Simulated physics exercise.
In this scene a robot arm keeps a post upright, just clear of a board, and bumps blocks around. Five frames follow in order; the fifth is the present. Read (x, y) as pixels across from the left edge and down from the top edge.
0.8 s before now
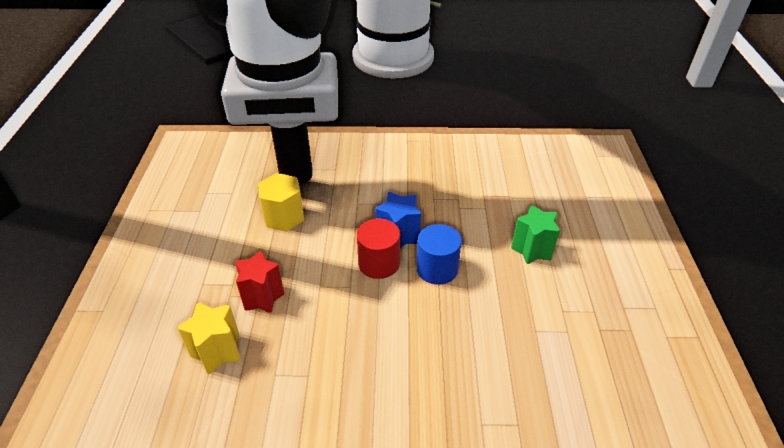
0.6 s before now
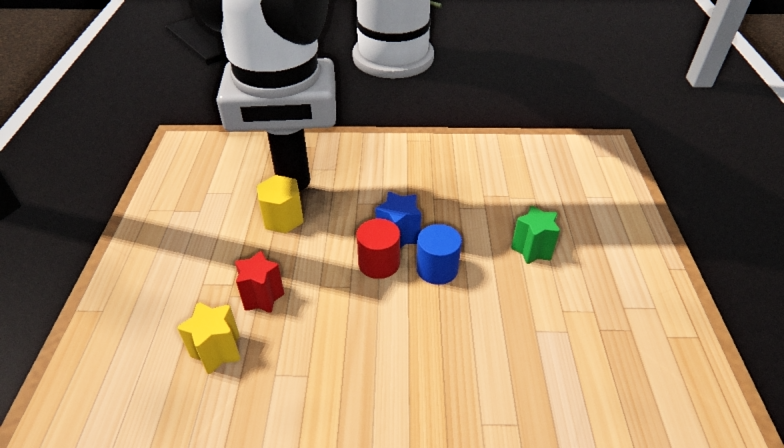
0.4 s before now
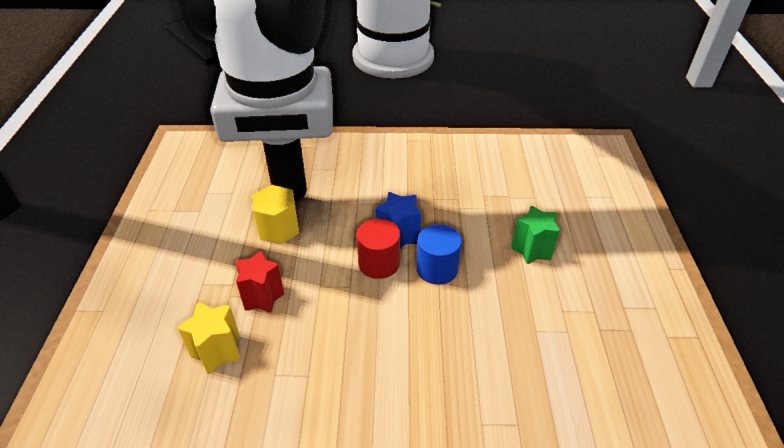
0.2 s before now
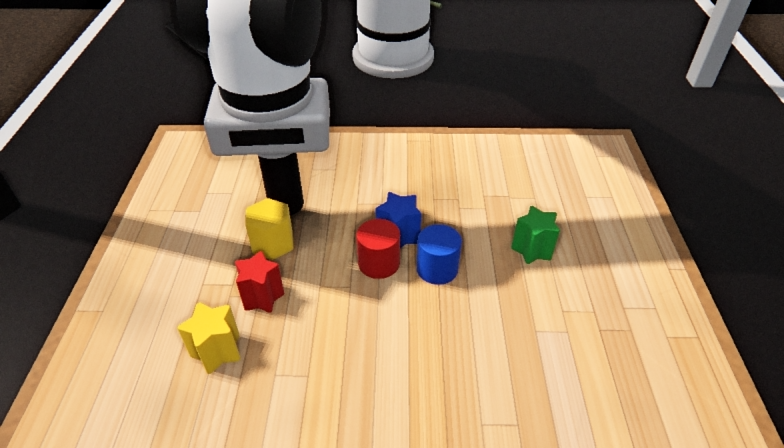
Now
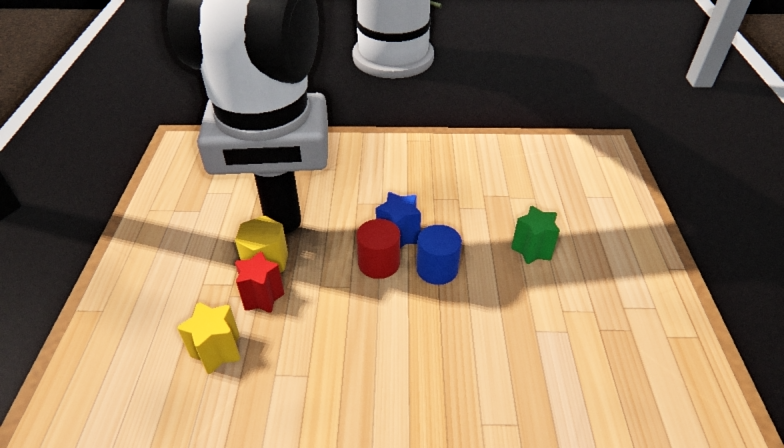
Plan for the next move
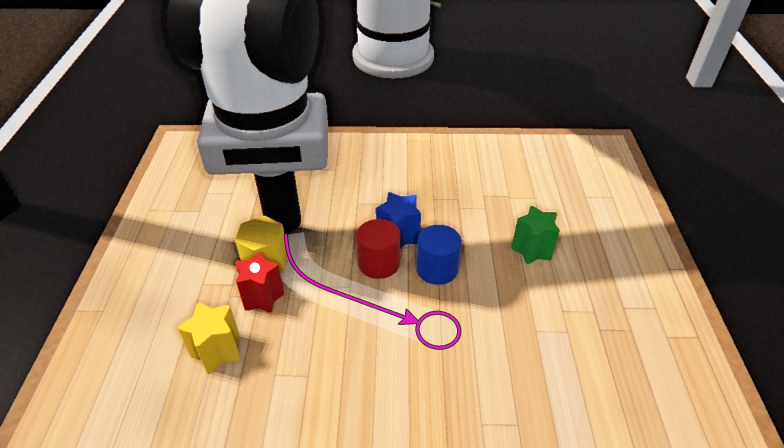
On a wooden board, a robot arm pushes the yellow hexagon toward the red star.
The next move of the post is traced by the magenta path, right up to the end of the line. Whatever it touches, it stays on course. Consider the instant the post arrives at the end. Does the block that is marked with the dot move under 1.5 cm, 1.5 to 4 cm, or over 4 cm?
Shift of 1.5 to 4 cm.
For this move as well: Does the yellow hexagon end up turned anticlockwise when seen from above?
My answer is no.
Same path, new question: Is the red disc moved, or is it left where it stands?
The push misses it.
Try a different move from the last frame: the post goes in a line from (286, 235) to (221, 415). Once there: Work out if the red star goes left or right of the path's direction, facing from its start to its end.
It moves left.
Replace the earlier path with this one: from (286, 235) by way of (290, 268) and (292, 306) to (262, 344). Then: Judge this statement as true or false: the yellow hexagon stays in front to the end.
The statement is false.
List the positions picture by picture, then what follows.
In the first frame, lower end of the post (297, 177), tops of blocks, red star (255, 268), yellow hexagon (279, 187), red disc (378, 233).
In the second frame, post (294, 183), yellow hexagon (278, 189).
In the third frame, post (290, 193), yellow hexagon (273, 199).
In the fourth frame, post (287, 206), yellow hexagon (267, 213).
In the fifth frame, post (284, 223), red star (255, 268), yellow hexagon (259, 232), red disc (378, 233).
The drawn path runs from (286, 235) via (308, 279) and (370, 305), ending at (438, 330); the dot is on the red star.
What follows on the original path. One third of the way, post (307, 268); red star (244, 292), turned 30° anticlockwise; yellow hexagon (250, 258), turned 40° clockwise.
Two thirds of the way, post (371, 294); red star (244, 292), turned 30° anticlockwise; yellow hexagon (250, 258), turned 40° clockwise.
At the end, post (440, 319); red star (244, 292), turned 30° anticlockwise; yellow hexagon (250, 258), turned 40° clockwise; red disc not moved.
